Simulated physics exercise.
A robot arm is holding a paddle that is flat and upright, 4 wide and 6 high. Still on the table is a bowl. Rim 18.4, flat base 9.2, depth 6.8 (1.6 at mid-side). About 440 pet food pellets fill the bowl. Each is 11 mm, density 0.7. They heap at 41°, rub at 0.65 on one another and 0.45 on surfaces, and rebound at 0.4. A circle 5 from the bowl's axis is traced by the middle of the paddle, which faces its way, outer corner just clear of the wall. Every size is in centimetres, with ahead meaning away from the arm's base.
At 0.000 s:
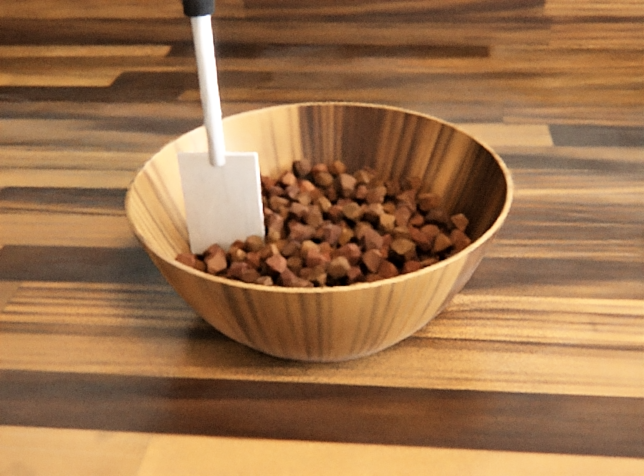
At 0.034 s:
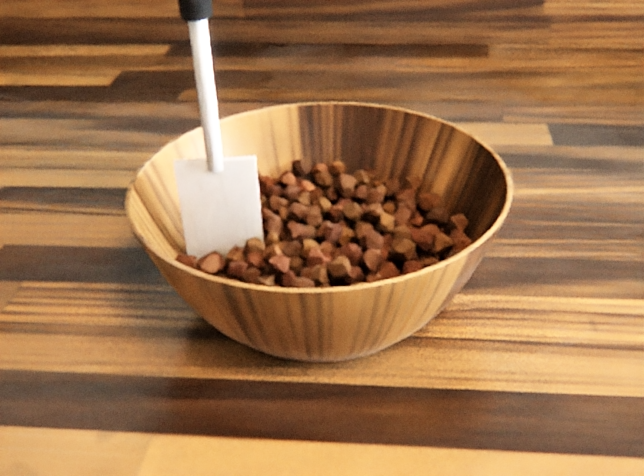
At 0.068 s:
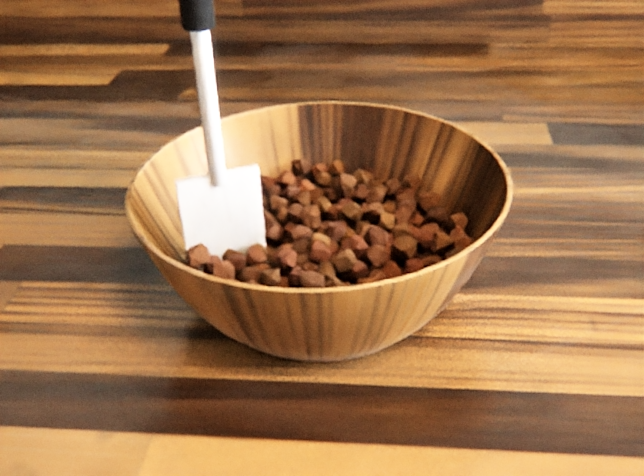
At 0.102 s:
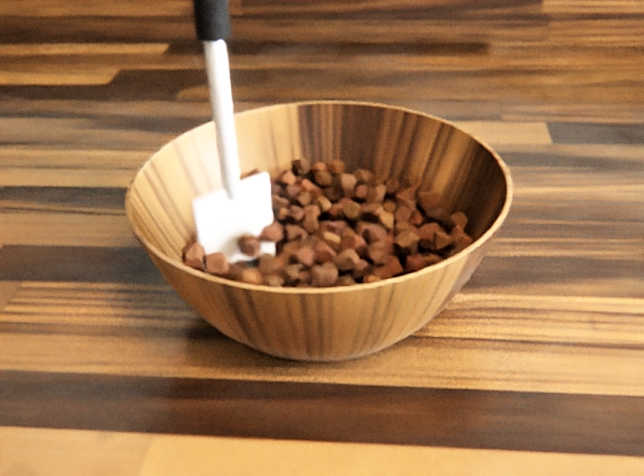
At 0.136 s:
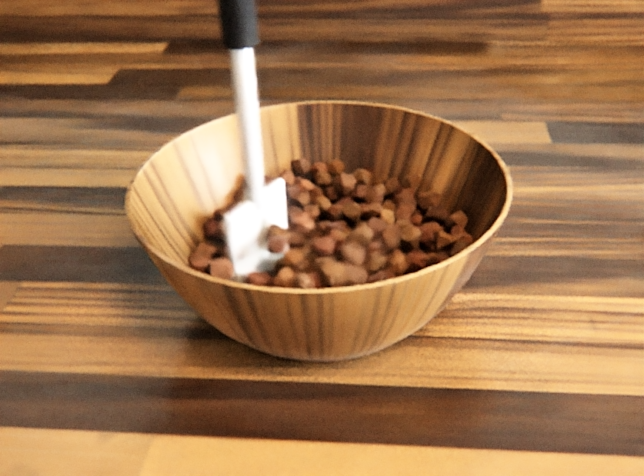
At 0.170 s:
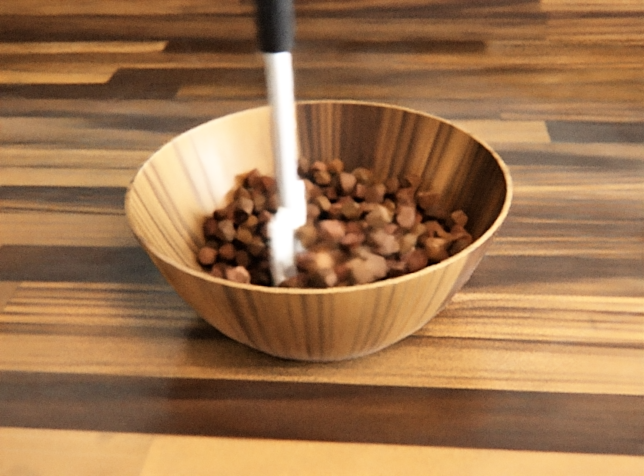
The video shows a white paddle with a black handle moving through brown pellets in a striped wooden bowl on a wooden table, starting at the left side, then turning edge-on as it sweeps toward the front and pushes pellets rightward.
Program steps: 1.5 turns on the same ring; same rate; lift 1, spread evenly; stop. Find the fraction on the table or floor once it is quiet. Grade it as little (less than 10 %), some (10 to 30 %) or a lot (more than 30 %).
Grade: Some, 10 to 30 %.
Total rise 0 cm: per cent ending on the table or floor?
25 %.
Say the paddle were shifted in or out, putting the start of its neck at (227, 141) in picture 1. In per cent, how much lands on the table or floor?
About 20 percent ends up on the table or floor.
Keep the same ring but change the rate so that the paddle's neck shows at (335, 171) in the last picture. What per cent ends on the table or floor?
Close to 25 in a hundred.
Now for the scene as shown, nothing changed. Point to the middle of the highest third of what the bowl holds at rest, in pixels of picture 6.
Roughly pixel (397, 192).
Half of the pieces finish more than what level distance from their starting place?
About 8 centimetres.
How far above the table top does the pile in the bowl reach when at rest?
7.5 cm or so.
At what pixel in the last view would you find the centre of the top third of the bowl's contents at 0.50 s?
Upper-third centre: Approx. (290, 152) px.
By 0.50 s, 260° round, highest piece 9 above the table; 420 in the bowl, 15 on the table or floor, 9 in flight or on the tool.
By 0.83 s, 80° round, highest piece 9 above the table; 379 in the bowl, 53 on the table or floor, 12 in flight or on the tool.
By 1.20 s, 180° round, highest piece 8 above the table; 353 in the bowl, 91 on the table or floor.
By 1.90 s, 180° round, highest piece 8 above the table; 353 in the bowl, 91 on the table or floor.
Final count, 353 in the bowl, 91 on the table or floor. That is 20 % on the table or floor.
